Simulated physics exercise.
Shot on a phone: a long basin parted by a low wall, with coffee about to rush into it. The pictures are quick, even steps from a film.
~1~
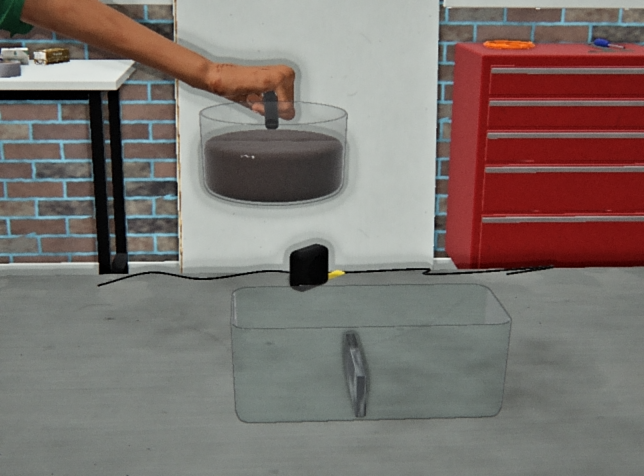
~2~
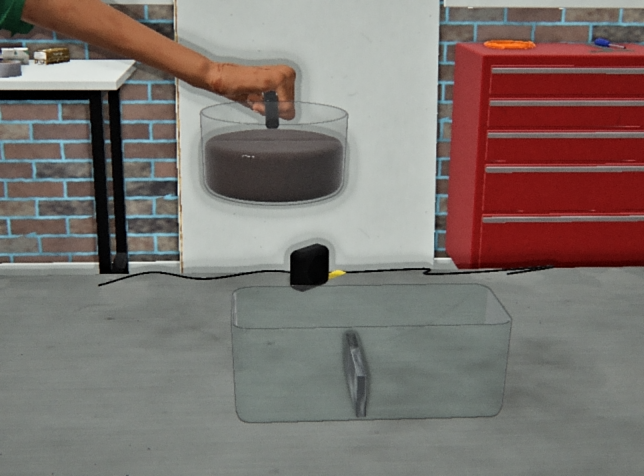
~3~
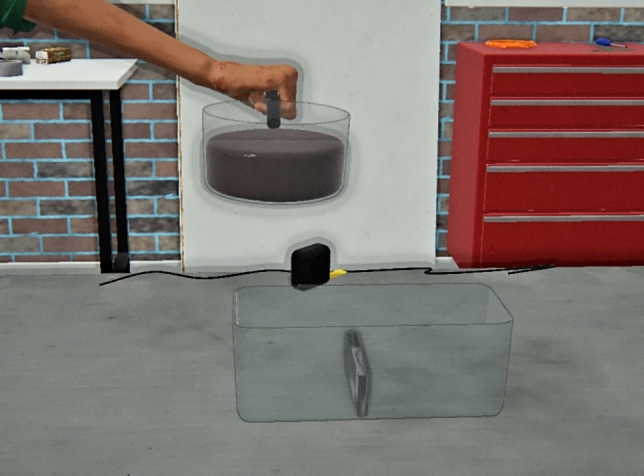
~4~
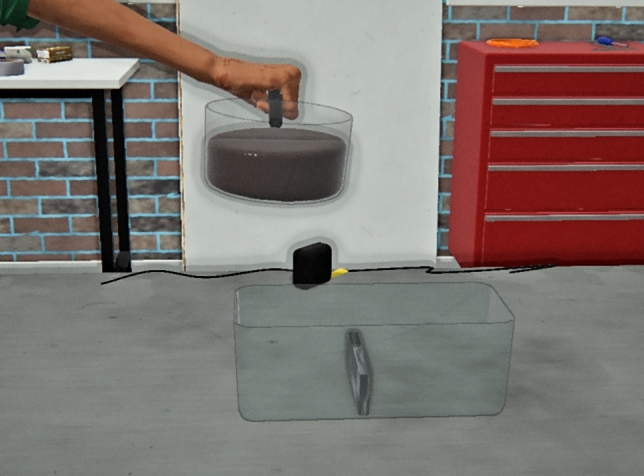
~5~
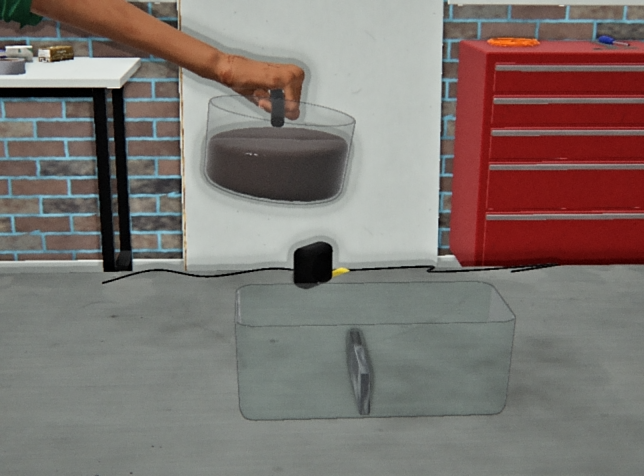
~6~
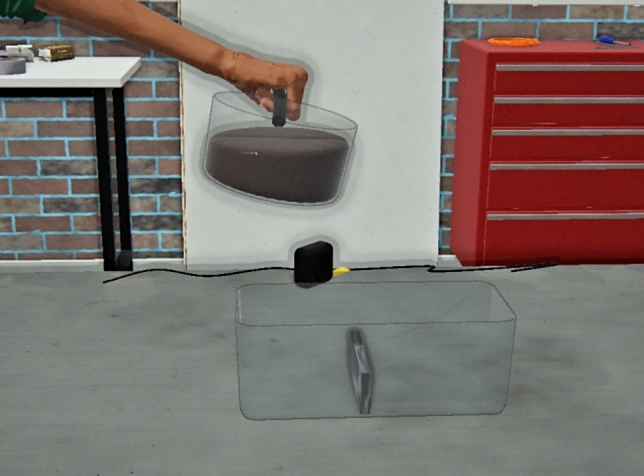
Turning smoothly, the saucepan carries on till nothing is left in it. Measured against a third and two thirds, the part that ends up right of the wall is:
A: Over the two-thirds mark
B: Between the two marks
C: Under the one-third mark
Option A: Over the two-thirds mark.
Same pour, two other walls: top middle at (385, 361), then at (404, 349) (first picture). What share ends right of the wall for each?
Try 1: Some 60 %; try 2: 35 %.
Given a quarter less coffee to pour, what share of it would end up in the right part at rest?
Estimate: Around 85 per cent.
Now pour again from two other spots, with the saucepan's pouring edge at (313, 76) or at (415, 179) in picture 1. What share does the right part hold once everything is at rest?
Estimate, in order: 65 and 95 per cent.
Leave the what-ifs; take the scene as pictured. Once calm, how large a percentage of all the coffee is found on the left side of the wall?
Close to 15 percent.
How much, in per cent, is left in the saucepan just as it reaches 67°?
Close to 70 parts in a hundred remain.
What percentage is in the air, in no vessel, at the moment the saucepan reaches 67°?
I'd reckon some 30 per cent.
A moment on, the saucepan is tipped part way and 69 per cent is still to pour, 0 is left of the wall and 3 right of it.
Next, the saucepan is tipped right over and 15 per cent is still to pour, 2 is left of the wall and 67 right of it.
Then the saucepan is tipped right over and 1 per cent is still to pour, 11 is left of the wall and 86 right of it.
Later the saucepan is tipped right over and 0 per cent is still to pour, 13 is left of the wall and 87 right of it.
At rest 13 per cent lies left of the wall, 87 right of it and 1 outside.
